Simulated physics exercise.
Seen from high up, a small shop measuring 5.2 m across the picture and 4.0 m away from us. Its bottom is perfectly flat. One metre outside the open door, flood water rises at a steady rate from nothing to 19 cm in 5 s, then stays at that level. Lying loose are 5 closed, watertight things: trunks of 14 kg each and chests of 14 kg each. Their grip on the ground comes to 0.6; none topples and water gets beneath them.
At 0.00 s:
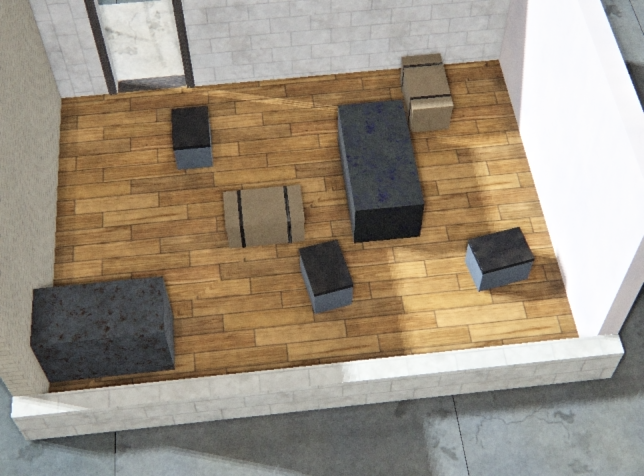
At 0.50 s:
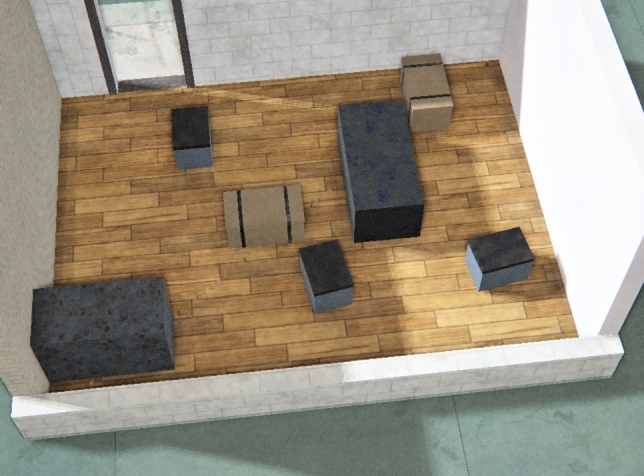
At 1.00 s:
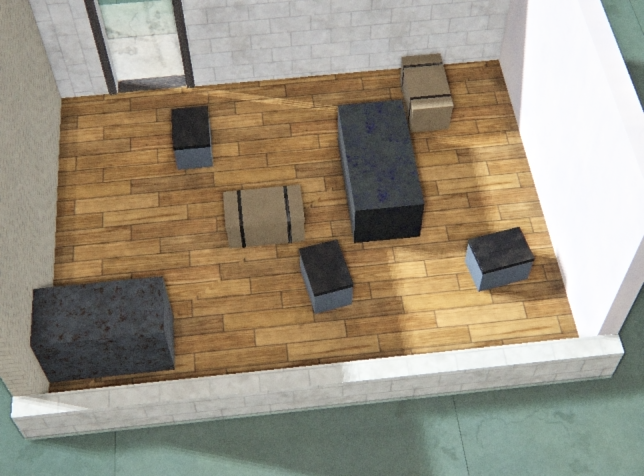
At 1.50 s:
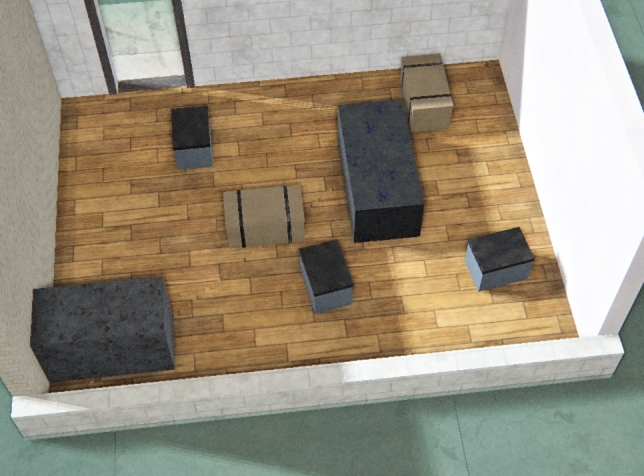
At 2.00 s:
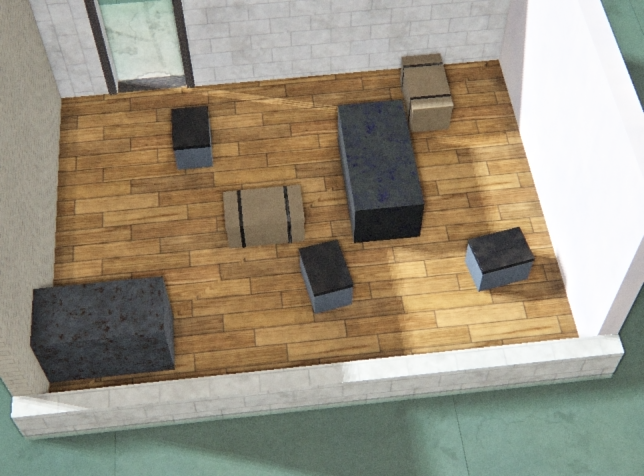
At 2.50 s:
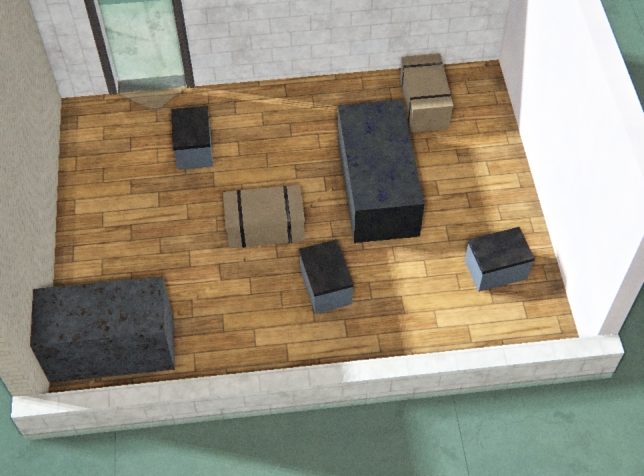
The clip opens on a high view of a small shop with a wooden floor, dark blocks and tan boxes scattered across it, and bare grey ground outside. Greenish water then covers that ground, and finally a small patch appears just inside the open doorway, while everything indoors stays still.
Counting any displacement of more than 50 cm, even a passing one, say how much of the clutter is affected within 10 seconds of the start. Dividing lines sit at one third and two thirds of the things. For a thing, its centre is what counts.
I bet the count comes out low.
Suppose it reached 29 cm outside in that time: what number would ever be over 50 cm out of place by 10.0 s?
Result: 3.
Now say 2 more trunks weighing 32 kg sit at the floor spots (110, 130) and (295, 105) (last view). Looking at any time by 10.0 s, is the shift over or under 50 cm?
Well, the first one tops the mark, and the second stays inside the mark.
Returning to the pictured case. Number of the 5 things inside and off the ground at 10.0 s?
At that point I count 0.
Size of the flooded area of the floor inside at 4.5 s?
Wet area: Approx. 4.0 m2.
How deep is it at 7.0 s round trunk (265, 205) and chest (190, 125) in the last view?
First about 0 cm, second about 4 cm.
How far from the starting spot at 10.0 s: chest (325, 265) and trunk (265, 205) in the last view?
They sit 0 cm and 5 cm away, in the order given.
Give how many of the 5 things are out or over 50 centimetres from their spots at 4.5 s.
By that point, 0.
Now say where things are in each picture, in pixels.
In the first picture, a trunk at (427, 81) rests on the ground; a chest at (190, 126), on the bottom; water covers 0.0 m2; 0 of 5 have shifted.
In the second picture, a trunk at (427, 81), on the bottom; a chest at (190, 126), on the bottom; water covers 0.0 m2; 0 of 5 have shifted.
In the third picture, a trunk at (427, 81), on the bottom; a chest at (190, 126) rests on the ground; water covers 0.0 m2; 0 of 5 have shifted.
In the fourth picture, a trunk at (427, 81) rests on the ground; a chest at (190, 126) rests on the ground; 0.0 m2 under water; 0 of 5 have shifted.
In the fifth picture, a trunk at (427, 81) rests on the ground; a chest at (190, 126), on the bottom; water covers 0.0 m2; 0 of 5 have shifted.
In the sixth picture, a trunk at (427, 81), on the bottom; a chest at (190, 126) rests on the ground; water covers 0.1 m2; 0 of 5 have shifted.
After 3.5 s 0 of 5 are over 50 cm from their spots; 0 afloat.
After 4.5 s 0 of 5 are over 50 cm from their spots; 0 afloat.
After 7.0 s 0 of 5 are over 50 cm from their spots; 0 afloat.
After 10.0 s 0 of 5 are over 50 cm from their spots, and 0 have been at some point; 0 afloat.
